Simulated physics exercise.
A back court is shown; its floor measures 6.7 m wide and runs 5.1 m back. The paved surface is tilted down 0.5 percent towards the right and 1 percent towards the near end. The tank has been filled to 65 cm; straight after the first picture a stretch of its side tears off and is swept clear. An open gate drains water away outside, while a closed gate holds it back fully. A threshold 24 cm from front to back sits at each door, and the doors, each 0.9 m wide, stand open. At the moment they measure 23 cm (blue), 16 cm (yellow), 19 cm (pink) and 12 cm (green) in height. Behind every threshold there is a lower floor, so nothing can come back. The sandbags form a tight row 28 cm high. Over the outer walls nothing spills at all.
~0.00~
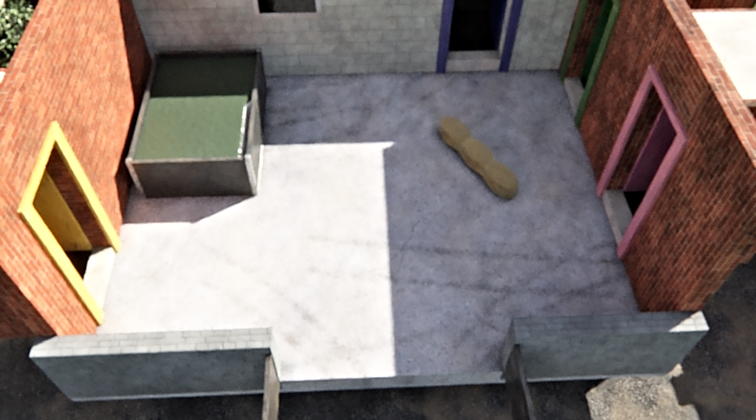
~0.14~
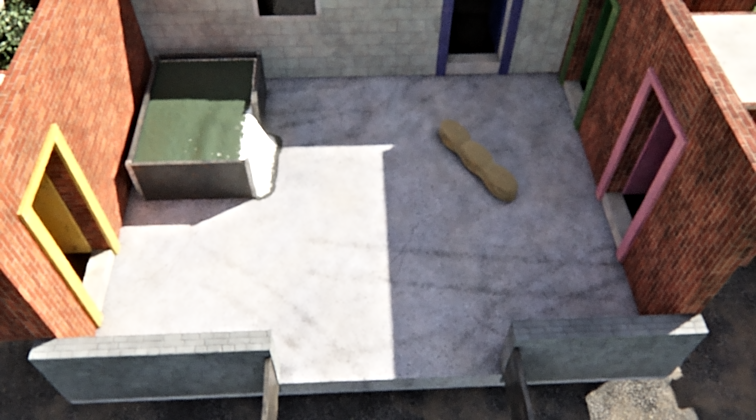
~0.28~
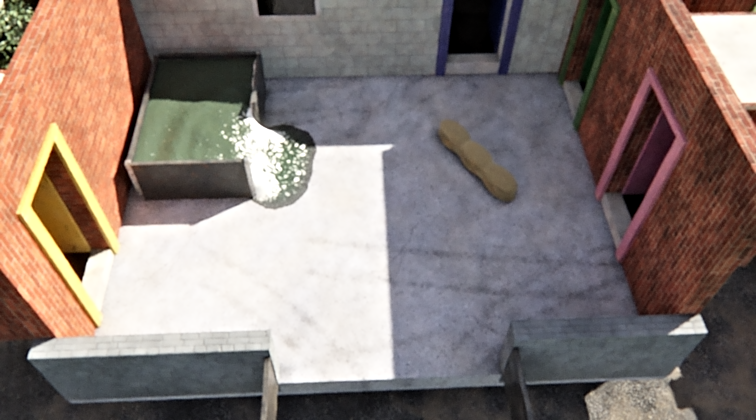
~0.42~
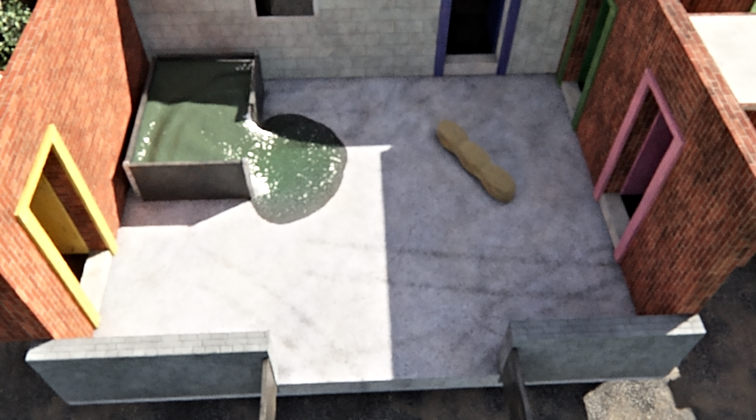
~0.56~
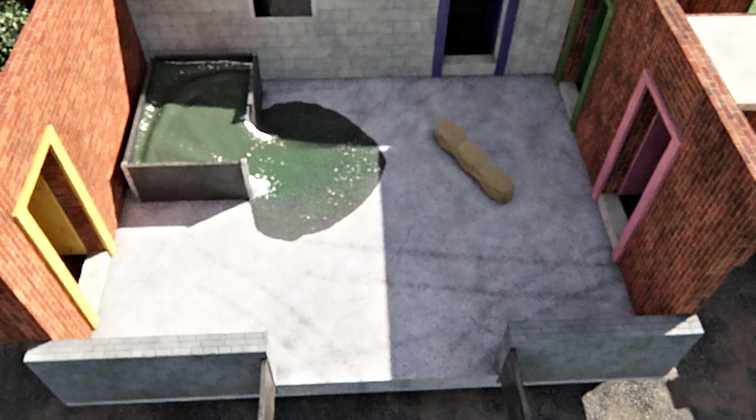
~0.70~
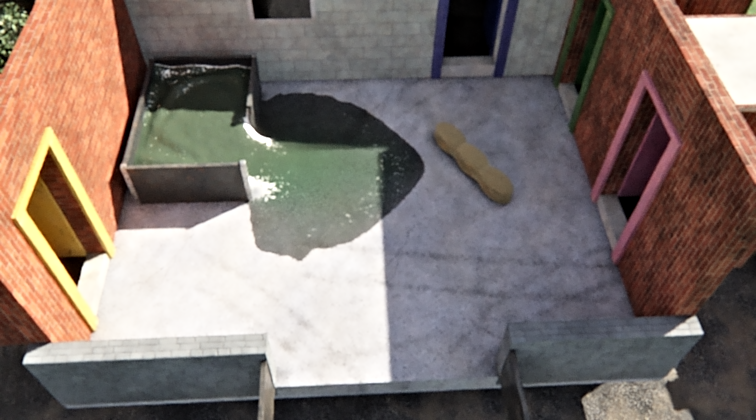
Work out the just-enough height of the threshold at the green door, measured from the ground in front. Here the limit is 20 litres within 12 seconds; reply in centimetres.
It works out at roughly 12.5 cm.
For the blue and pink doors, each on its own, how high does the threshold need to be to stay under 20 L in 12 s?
About 10.5 cm at blue and about 10.5 cm at pink.
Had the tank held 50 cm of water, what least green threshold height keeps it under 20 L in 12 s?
Roughly 7.5 cm high.
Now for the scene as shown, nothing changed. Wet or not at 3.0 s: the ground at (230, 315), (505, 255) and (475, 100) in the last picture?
So the three spots come out spared, swamped, swamped, in that order.
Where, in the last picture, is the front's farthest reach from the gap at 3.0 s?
The farthest wet point sits near (644, 351) in the last view.
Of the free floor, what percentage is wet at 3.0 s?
Roughly 60 percent of the floor is wet.
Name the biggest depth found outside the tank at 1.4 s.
I'd estimate roughly 31 cm.
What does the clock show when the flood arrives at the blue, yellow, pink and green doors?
Blue 1.8 s, yellow not within the 12 s, pink 2.0 s, green 2.0 s.
After 1.4 s water covers 35 % of the floor, deepest (31 cm) near (268, 172); it has not reached the green door.
After 3.0 s water covers 60 % of the floor, deepest (36 cm) near (615, 352); 14 cm at the green door, 1 litre in over its 12 cm threshold.
After 12.0 s water covers 85 % of the floor, deepest (8 cm) near (588, 181); 6 cm at the green door, 21 litres in over its 12 cm threshold.
At the green door as built, the water arrived by 2.1 s and peaked near 15 cm at 3.8 s.
With a threshold of 10.5 cm, 31 litres would have come in within the 12 s; with 14.5 cm, 9 litres. So under 20 litres takes about 12.5 cm.
